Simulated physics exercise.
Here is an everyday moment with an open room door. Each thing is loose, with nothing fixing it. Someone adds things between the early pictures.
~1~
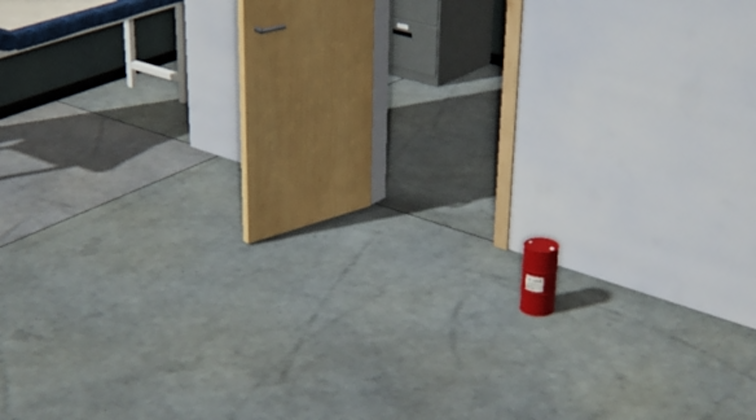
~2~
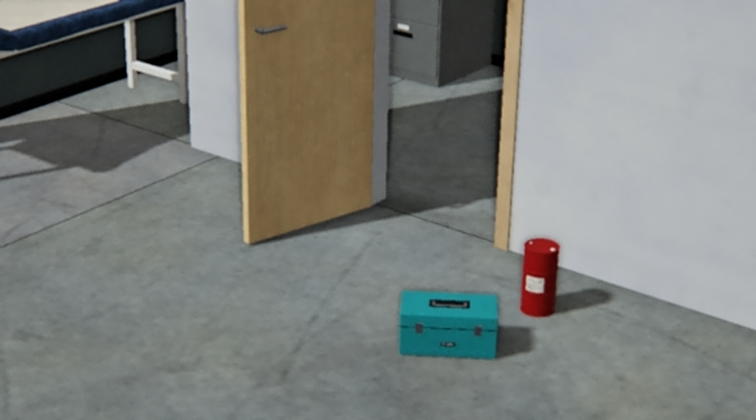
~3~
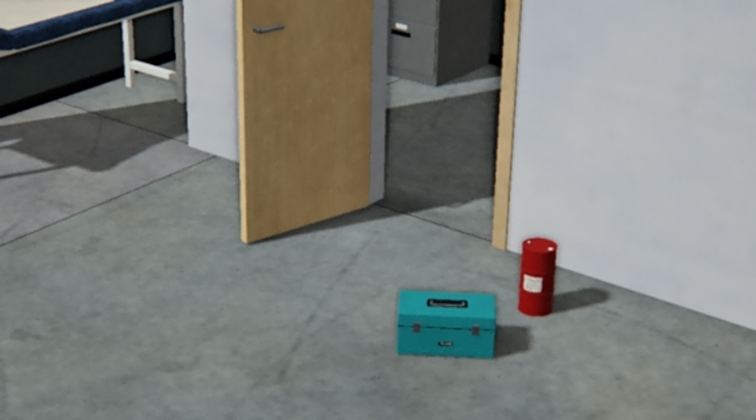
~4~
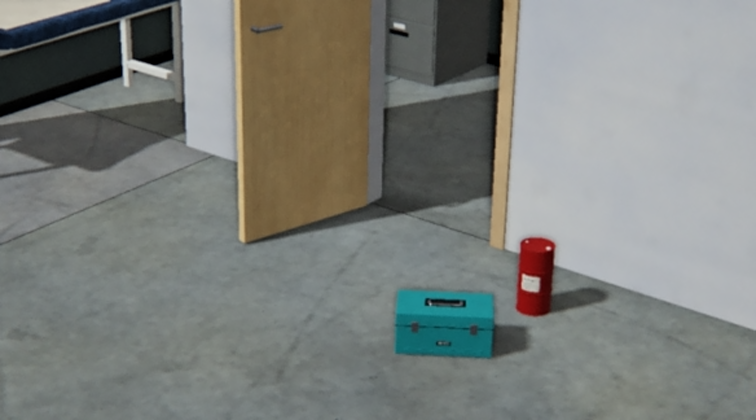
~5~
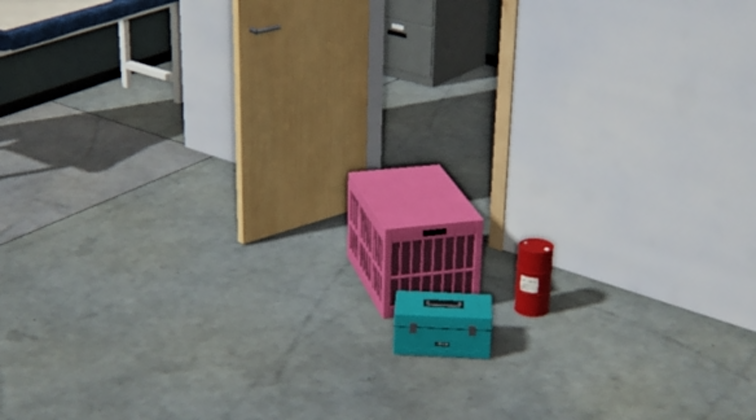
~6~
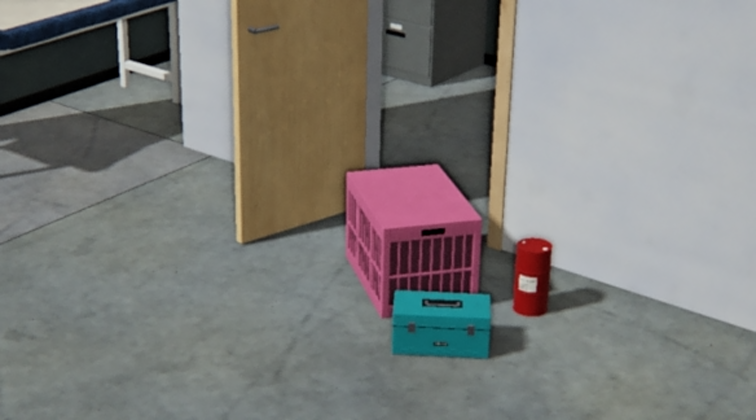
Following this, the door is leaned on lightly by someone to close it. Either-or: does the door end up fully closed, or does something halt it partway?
The door is halted partway.
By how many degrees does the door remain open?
The door ends up some 60° open.
Then, 0.60 s later than the last frame, door 96° open.
Then, 1.10 s later than the last frame, door 81° open.
Then, 1.50 s later than the last frame, door 67° open.
When it is over, door 62° open; all 3 as before. End places, in pixels of the last picture, pink chest near (411, 239).
